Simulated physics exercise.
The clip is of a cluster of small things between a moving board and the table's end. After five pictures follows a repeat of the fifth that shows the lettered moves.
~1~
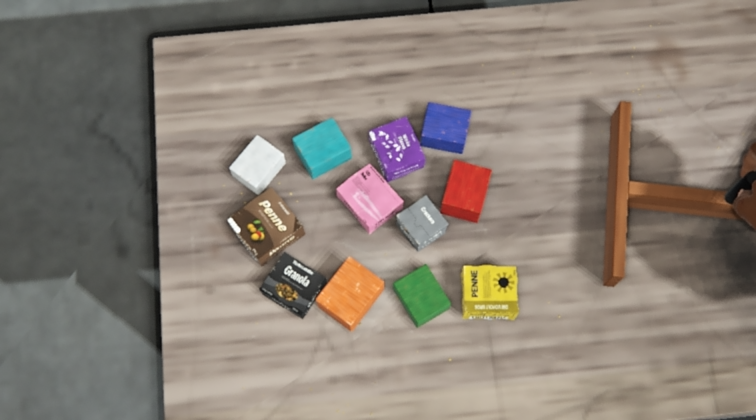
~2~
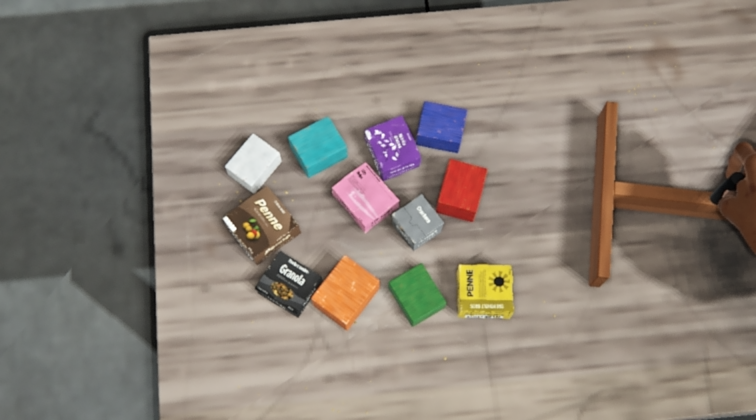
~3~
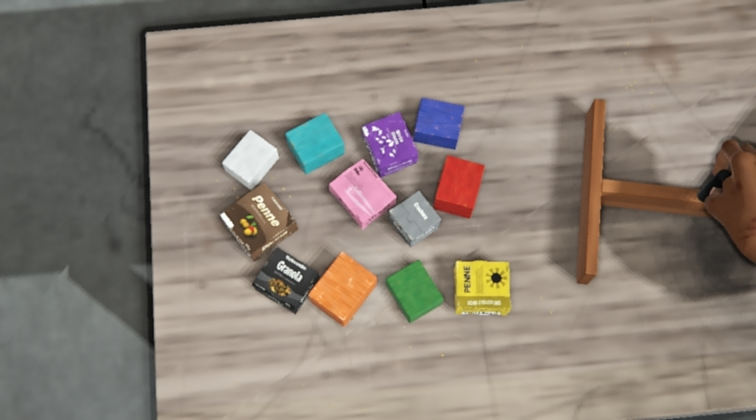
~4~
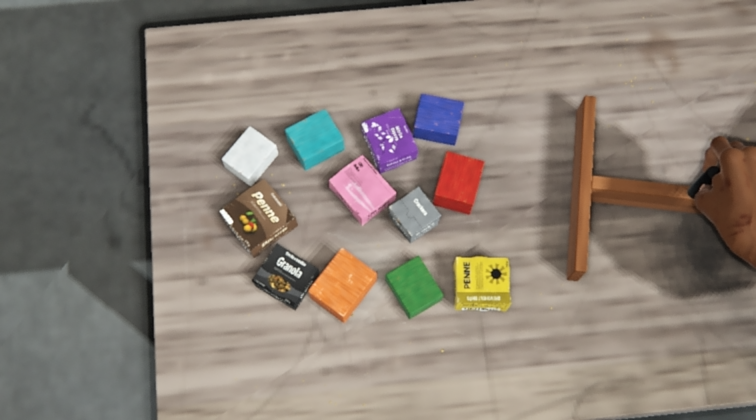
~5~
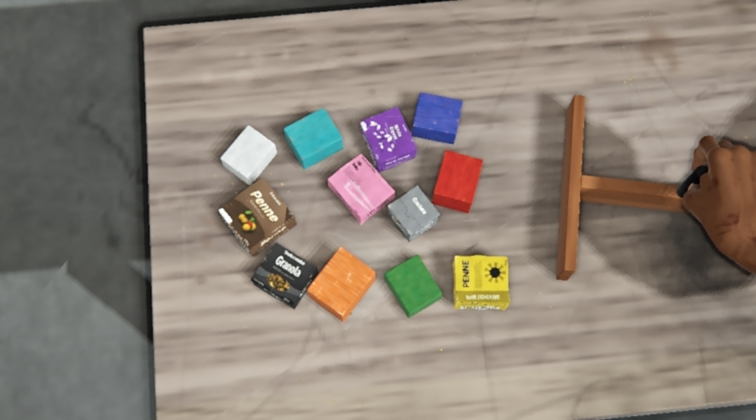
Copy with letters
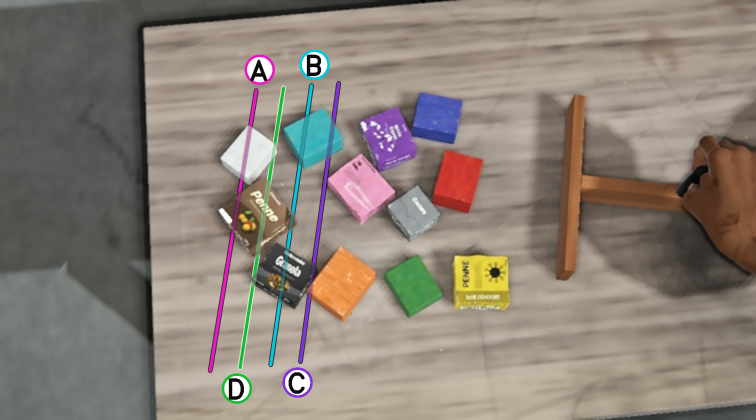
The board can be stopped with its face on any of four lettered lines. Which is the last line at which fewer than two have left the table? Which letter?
As far as mark B.
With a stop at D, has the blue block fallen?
No.
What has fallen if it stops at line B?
It is the black packet.
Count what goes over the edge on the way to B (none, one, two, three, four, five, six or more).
One.
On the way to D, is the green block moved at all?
Yes.
On the marked copy, A at (234, 225); B at (292, 219); C at (320, 217); D at (263, 222).
Taking B. A third of the way, board (474, 190); yellow packet (430, 288); green block (384, 280).
Two thirds of the way, board (373, 199); black packet (194, 282); orange block (240, 285).
When it is over, board (295, 207); black packet over the edge; orange block (162, 289); one fallen.
As for the rest, A drops three; C is within the limit but short; D drops two.
